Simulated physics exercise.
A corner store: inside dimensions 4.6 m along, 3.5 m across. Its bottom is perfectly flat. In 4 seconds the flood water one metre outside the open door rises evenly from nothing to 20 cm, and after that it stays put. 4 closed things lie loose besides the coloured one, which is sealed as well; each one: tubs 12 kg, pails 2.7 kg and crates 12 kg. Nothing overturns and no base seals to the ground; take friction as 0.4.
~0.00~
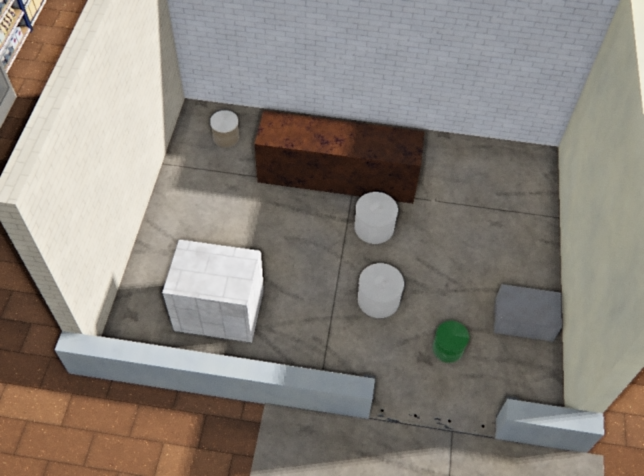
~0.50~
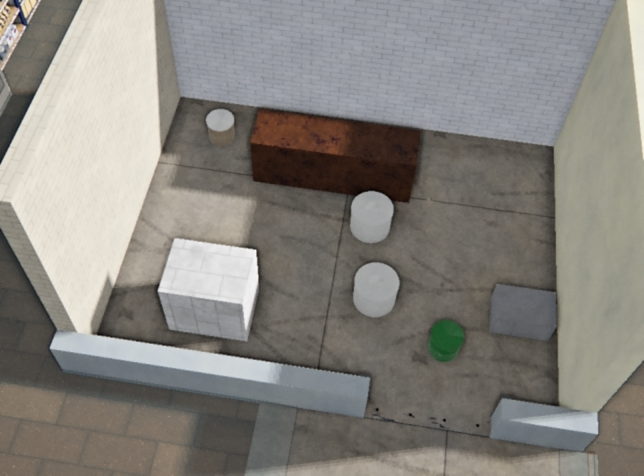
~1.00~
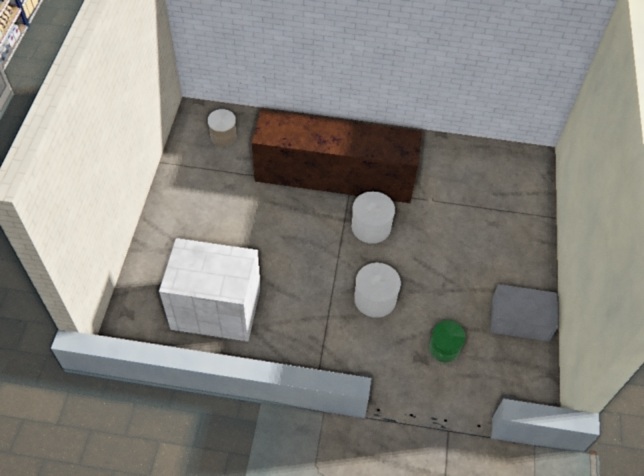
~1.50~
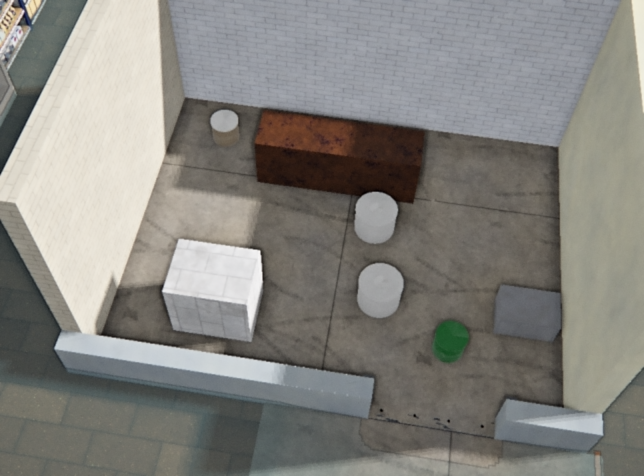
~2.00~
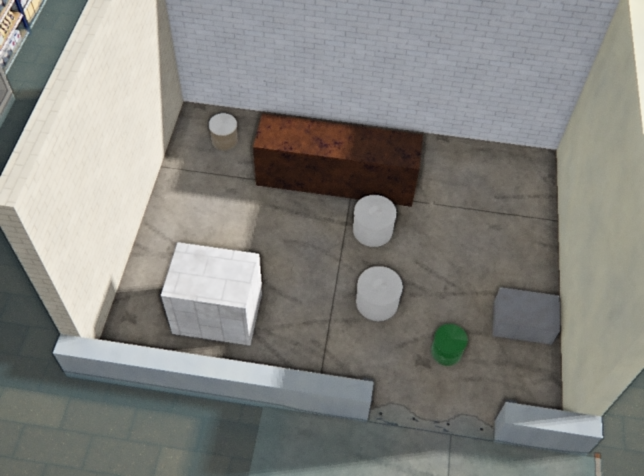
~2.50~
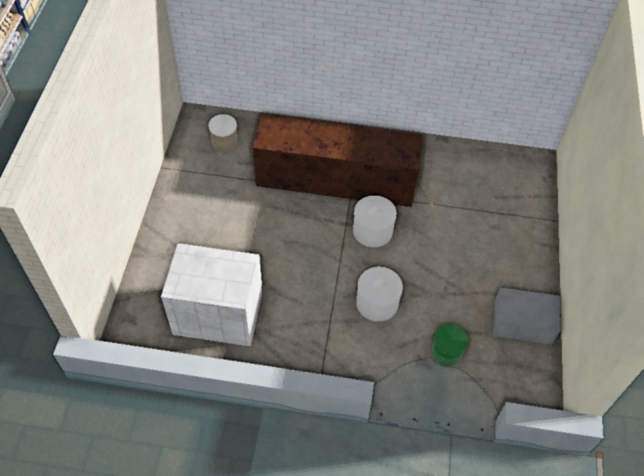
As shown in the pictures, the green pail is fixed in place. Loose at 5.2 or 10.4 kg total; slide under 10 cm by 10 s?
Neither.
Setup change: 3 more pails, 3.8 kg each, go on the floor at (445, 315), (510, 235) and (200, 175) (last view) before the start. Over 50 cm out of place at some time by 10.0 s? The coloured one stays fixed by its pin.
Note, in sequence: Not exceeded, exceeded, exceeded.
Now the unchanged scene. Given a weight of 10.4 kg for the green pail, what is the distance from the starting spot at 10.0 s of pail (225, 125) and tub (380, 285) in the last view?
Shifts: 60 cm / 200 cm.
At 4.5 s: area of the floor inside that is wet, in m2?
About 5.5 m2.
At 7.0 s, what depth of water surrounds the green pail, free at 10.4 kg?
Depth: Approx. 6 cm.
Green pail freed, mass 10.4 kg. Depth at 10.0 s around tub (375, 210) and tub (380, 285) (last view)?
First roughly 8 cm, second roughly 7 cm.
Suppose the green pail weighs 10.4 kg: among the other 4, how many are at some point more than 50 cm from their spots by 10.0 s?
It adds up to 4.
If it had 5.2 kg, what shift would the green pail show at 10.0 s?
It would be some 400 cm from its spot.
After 3.5 s the green pail would be 36 cm from its start with 5.2 kg and 5 cm from its start with 10.4 kg; 5 cm of water round it then.
After 4.5 s the green pail would be 103 cm from its start with 5.2 kg and 36 cm from its start with 10.4 kg; 6 cm of water round it then.
After 7.0 s the green pail would be 266 cm from its start with 5.2 kg and 103 cm from its start with 10.4 kg; 6 cm of water round it then.
After 10.0 s the green pail would be 393 cm from its start with 5.2 kg and 139 cm from its start with 10.4 kg; 9 cm of water round it then.
